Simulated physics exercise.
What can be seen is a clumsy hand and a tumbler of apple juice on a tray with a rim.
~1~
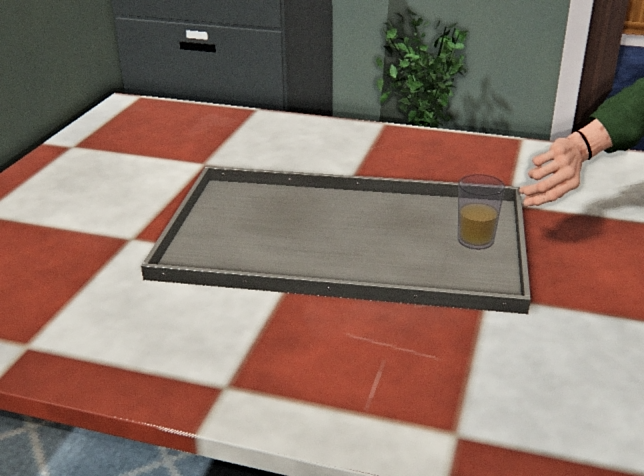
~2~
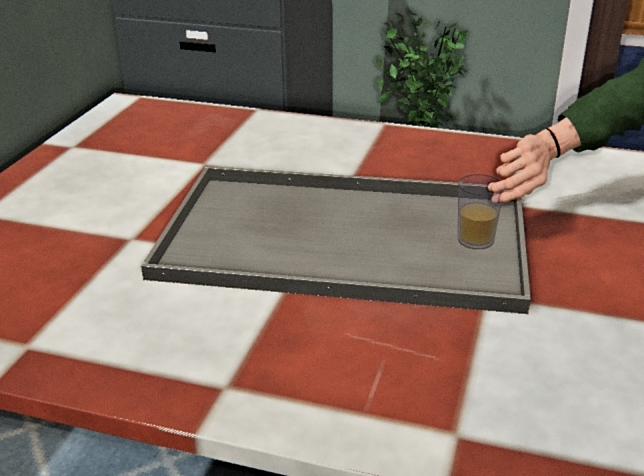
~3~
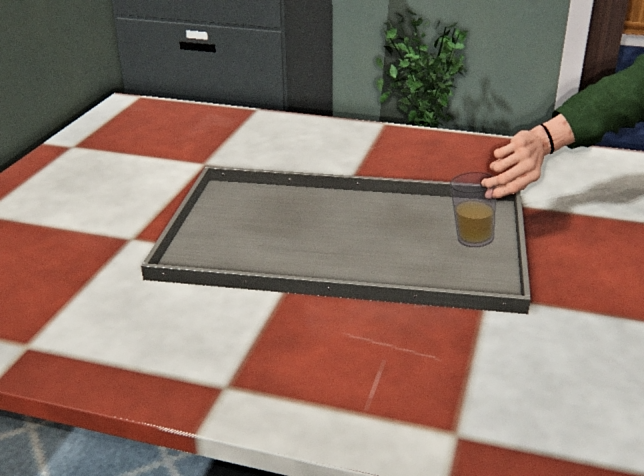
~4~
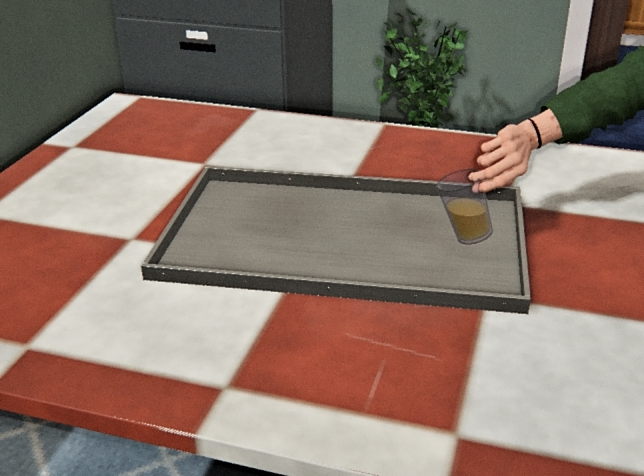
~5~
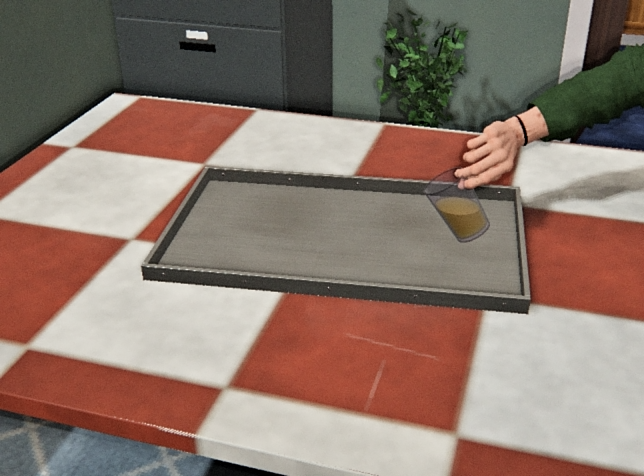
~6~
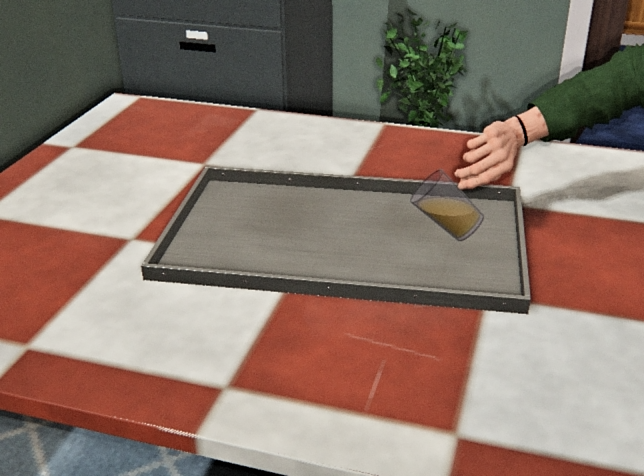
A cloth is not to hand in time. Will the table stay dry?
Yes. It goes no further than the tray.
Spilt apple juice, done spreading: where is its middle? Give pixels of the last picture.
Roughly at (265, 220).
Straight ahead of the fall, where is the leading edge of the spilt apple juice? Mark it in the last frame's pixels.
The wet patch stops around (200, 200).
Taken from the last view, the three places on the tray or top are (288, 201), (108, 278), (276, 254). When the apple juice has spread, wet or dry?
The first spot ends up inside the spill, the second outside the spill, and the third inside the spill.
Next, the tumbler lies in the tray; the puddle covers about as much as a plate; the top is dry.
After that, the puddle covers about as much as a tray; the top is dry.
Finally, the puddle covers about as much as a tray; the top is dry.
